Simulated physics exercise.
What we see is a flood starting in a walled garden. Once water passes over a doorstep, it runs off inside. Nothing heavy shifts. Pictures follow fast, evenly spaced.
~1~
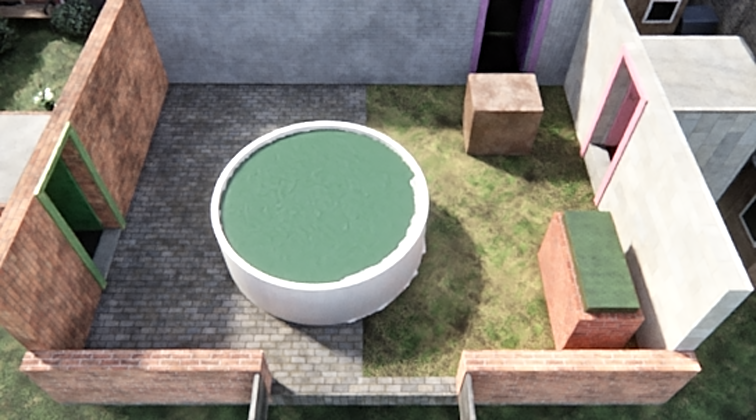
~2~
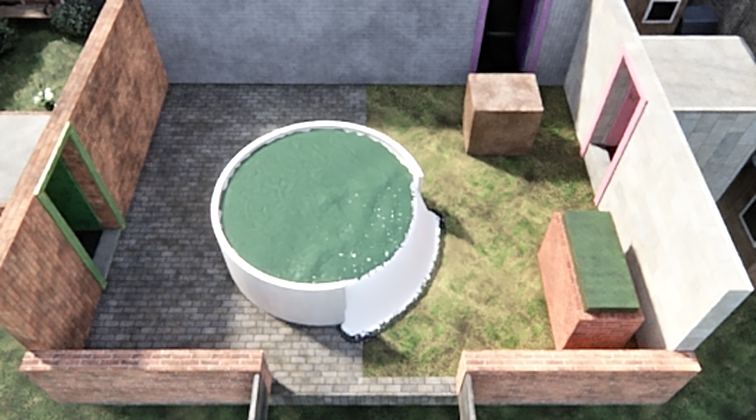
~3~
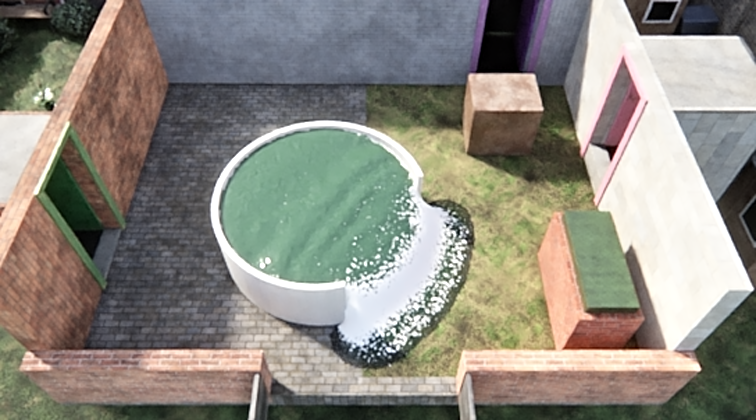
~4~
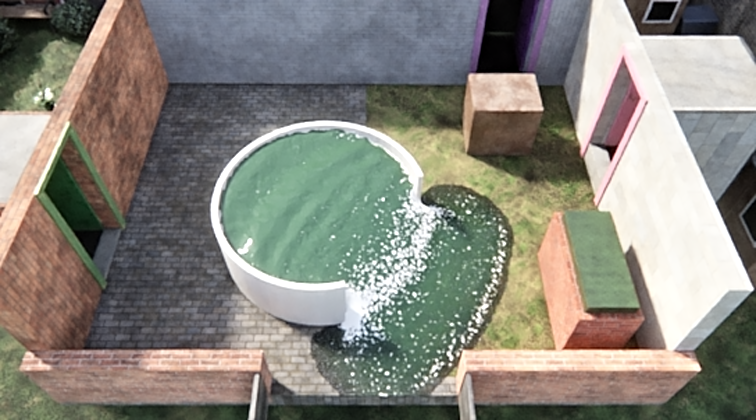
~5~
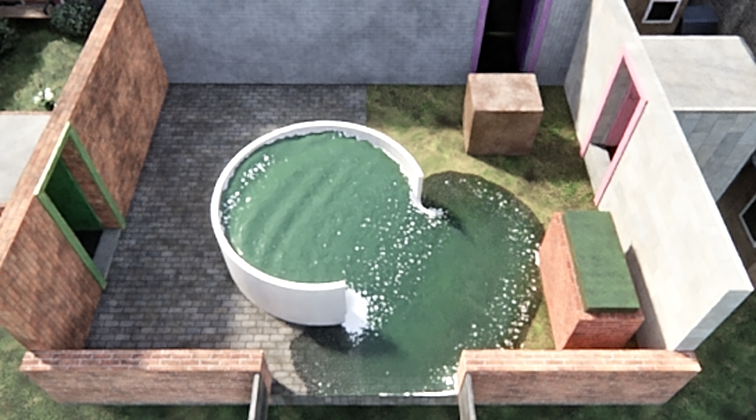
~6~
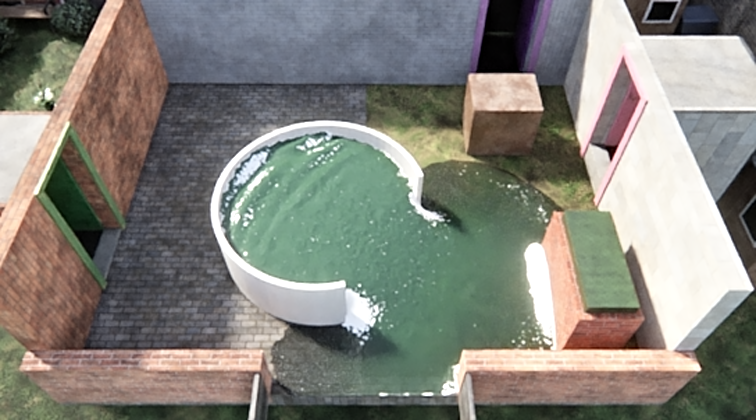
Green water bursts through the right side of a round white tank in a walled yard, seen from high above by a still camera. The tank stands on grey paving beside patchy grass, with a green-framed doorway left, a pink-framed one right, a brown box behind and a green-topped brick block. White froth slides out first, then the dark-edged pool widens over grass and paving, reaching the front opening and the brick block.
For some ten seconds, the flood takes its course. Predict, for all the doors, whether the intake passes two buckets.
One by one: The green door keeps it to two buckets, the purple door lets in beyond two buckets, the pink door keeps it to two buckets.
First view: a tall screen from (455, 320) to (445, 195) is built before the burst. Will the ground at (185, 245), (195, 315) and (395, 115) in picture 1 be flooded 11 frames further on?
Reading them off in sequence: Spared, spared, swamped.
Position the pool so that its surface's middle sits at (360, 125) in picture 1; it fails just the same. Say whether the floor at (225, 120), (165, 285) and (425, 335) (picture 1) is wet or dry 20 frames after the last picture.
In order, the three spots end up untouched, untouched and waterlogged.
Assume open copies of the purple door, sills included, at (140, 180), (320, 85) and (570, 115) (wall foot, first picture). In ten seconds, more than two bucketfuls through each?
Doors one to three: Does not reach it / does not reach it / beats it.
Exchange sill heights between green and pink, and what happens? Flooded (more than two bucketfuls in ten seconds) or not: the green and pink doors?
Result - green door never crosses the line, pink door crosses the line.
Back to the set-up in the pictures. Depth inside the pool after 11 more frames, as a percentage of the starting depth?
I'd say around 42 per cent.
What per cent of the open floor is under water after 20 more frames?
I'd say 45 per cent.
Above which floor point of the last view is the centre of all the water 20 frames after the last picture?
That puts it at around (448, 242).
A moment on, water covers 30 % of the floor; the green door not reached, the purple door not reached, the pink door wet at the sill, nothing in.
Next, water covers 30 % of the floor; the green door not reached, the purple door not reached, the pink door wet at the sill, nothing in.
Then, water covers 45 % of the floor; the green door not reached, the purple door wet at the sill, nothing in, the pink door wet at the sill, nothing in.
Later, water covers 70 % of the floor; the green door not reached, the purple door over two buckets in, the pink door wet at the sill, nothing in.
In the end, water covers 95 % of the floor; the green door wet at the sill, nothing in, the purple door far over two buckets in, the pink door wet at the sill, nothing in.
